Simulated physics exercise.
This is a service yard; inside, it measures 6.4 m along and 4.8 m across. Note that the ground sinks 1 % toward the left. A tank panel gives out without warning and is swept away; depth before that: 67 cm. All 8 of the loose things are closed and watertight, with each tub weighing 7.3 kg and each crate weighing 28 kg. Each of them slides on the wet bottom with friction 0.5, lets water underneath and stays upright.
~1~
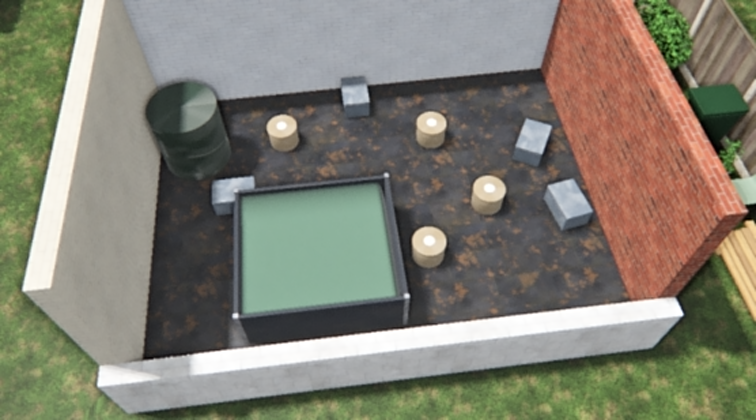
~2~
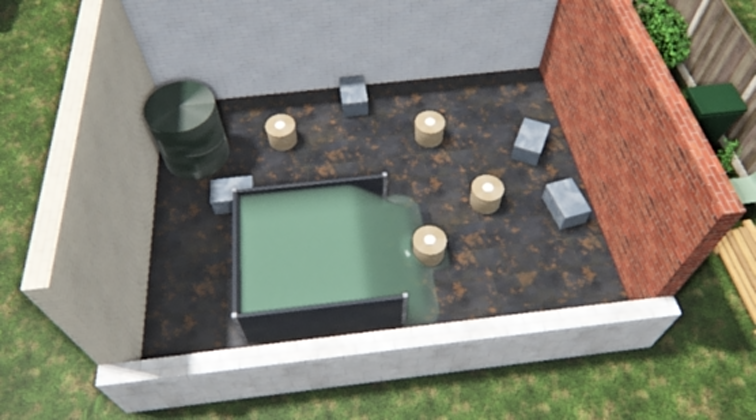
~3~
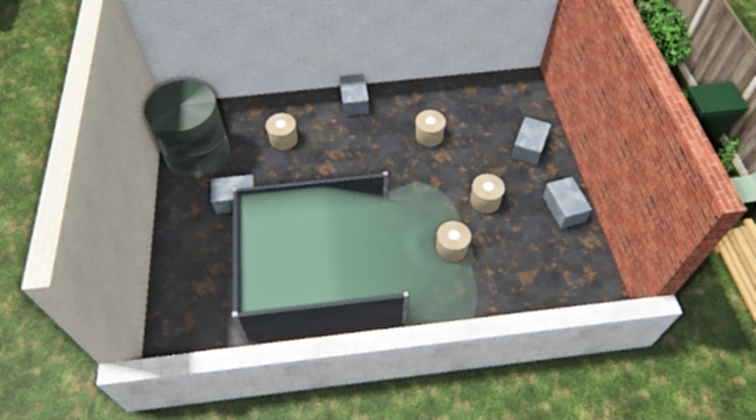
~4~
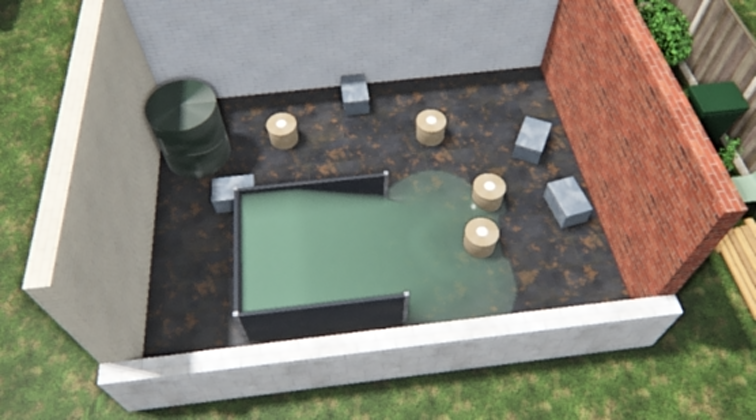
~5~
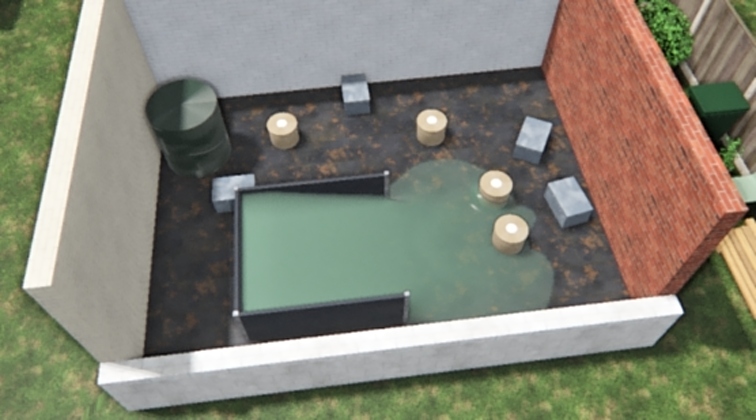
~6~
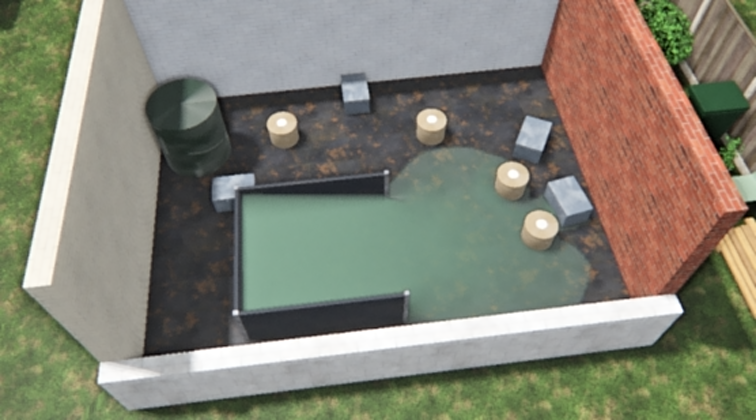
The footage shows a walled yard where the right side of a square tank disappears and green water spreads rightward across the dark ground, pushing the nearest round tub to the right, then shifting a second one slightly.
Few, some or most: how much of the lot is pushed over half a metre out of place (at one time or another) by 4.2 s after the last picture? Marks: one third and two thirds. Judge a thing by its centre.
That comes to two thirds or more.
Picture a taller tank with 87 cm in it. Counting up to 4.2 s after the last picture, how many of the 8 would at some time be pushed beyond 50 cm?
Then it comes to 7.
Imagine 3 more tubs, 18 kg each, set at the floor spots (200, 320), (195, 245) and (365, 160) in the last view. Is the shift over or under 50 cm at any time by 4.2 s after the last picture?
Well, in turn they are below that, below that and below that.
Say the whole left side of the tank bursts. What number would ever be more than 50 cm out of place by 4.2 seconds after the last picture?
That gives 4 of them.
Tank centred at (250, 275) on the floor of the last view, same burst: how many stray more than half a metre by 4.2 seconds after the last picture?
6.
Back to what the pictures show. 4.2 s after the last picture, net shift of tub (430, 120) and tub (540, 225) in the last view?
The first is off by 150 cm, the second by 250 cm.
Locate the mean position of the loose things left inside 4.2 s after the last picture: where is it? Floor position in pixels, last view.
They're centred close to (369, 132).
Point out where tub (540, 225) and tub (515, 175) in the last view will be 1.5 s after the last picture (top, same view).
Roughly (595, 233), then roughly (557, 109).
Then, 0.4 s after the last picture 2 of 8 are over 50 cm from their spots; 1 afloat.
Then, 1.5 s after the last picture 3 of 8 are over 50 cm from their spots; 3 afloat.
Then, 2.8 s after the last picture 4 of 8 are over 50 cm from their spots; 4 afloat.
Then, 4.2 s after the last picture 7 of 8 are over 50 cm from their spots, and 7 have been at some point; 5 afloat.
